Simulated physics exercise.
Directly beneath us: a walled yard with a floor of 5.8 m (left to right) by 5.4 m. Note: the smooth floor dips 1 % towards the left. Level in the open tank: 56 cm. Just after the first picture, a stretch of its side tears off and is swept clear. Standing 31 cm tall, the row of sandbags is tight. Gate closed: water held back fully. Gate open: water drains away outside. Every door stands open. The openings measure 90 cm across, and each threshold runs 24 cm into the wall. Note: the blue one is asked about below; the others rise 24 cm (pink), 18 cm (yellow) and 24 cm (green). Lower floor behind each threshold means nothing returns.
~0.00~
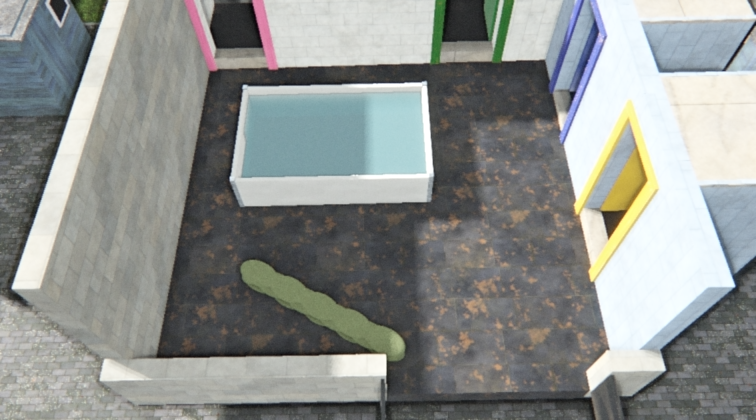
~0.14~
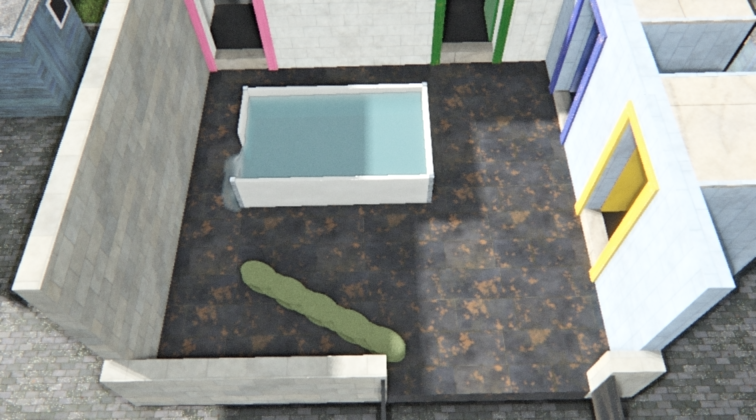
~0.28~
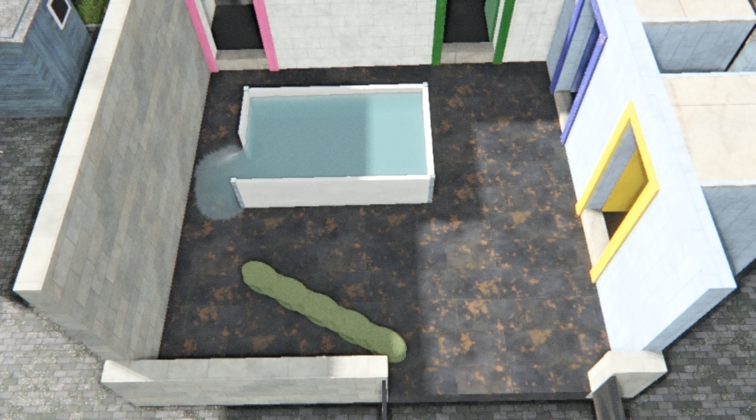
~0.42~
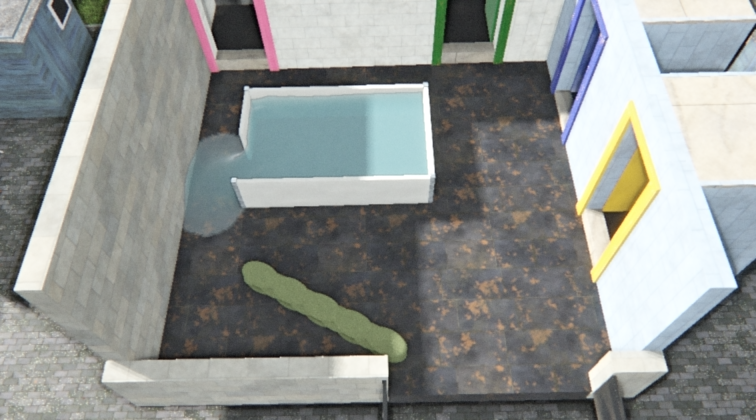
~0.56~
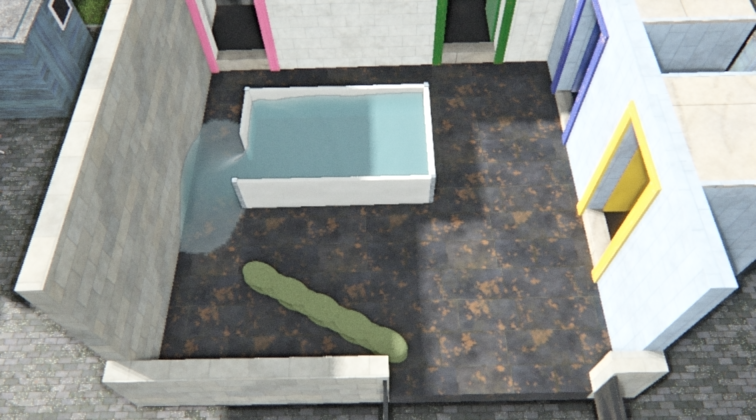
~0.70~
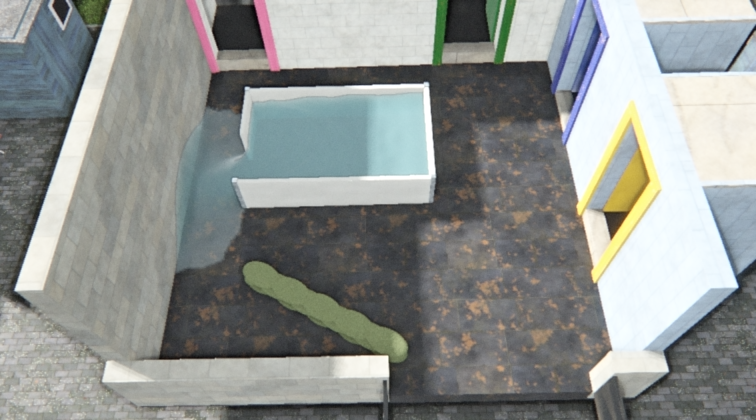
A walled yard held a white open tank full of water; part of its left side broke away, and water poured out onto the dark floor and spread along the left wall.
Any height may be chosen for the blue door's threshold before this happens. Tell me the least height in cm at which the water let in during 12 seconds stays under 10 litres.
It should be about 7.5 cm.
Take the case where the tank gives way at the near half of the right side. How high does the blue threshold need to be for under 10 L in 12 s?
At least roughly 15 centimetres tall.
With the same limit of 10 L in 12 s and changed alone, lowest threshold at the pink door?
At pink, roughly 23 cm.
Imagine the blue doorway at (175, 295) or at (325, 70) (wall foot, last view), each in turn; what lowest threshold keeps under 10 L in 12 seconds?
Roughly 19 cm, then roughly 5.5 cm.
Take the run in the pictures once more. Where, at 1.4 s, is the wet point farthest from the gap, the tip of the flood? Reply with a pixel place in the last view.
Lab note: Front tip approx. at (156, 381).
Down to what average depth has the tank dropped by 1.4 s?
Roughly 44 cm on average.
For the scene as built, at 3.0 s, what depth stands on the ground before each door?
Pink door 25 cm, yellow door 0 cm, green door 0 cm, blue door 0 cm.
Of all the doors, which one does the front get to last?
Door: Yellow.
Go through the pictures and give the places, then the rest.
In the first picture, the open tank at (334, 133) is whole and still, 56 cm deep; the blue door at (574, 69) is dry.
In the second picture, the front is at (230, 179), 0.3 m from the gap at (245, 172); 0.2 m2 of floor is wet, 56 cm left at the back.
In the third picture, the front is at (202, 190), 0.7 m from the gap at (246, 174); 0.7 m2 of floor is wet, 56 cm left at the back.
In the fourth picture, the front is at (198, 147), 0.9 m from the gap at (247, 175); 1.2 m2 of floor is wet, 56 cm left at the back.
In the fifth picture, water pours out at (247, 175) and has run 1.1 m, to (181, 247); about 10 cm deep outside, 56 cm at the back.
In the sixth picture, the front is at (205, 112), 1.3 m from the gap at (247, 174); 1.6 m2 of floor is wet, 56 cm left at the back; the blue door at (576, 70), 5.0 m from the gap, is still 5.0 m from the nearest water.
After 1.4 s water covers 15 % of the floor, deepest (44 cm) near (191, 191); it has not reached the blue door.
After 3.0 s water covers 35 % of the floor, deepest (34 cm) near (191, 191); it has not reached the blue door.
After 12.0 s water covers 95 % of the floor, deepest (14 cm) near (258, 351); 5 cm at the blue door, 1 litre in over its 10 cm threshold.
At the blue door as built, the water arrived by 4.6 s and peaked near 10 cm at 5.0 s.
With a threshold of 6 cm, 25 litres would have come in within the 12 s; with 9.5 cm, 1 litre. So under 10 litres takes about 7.5 cm.
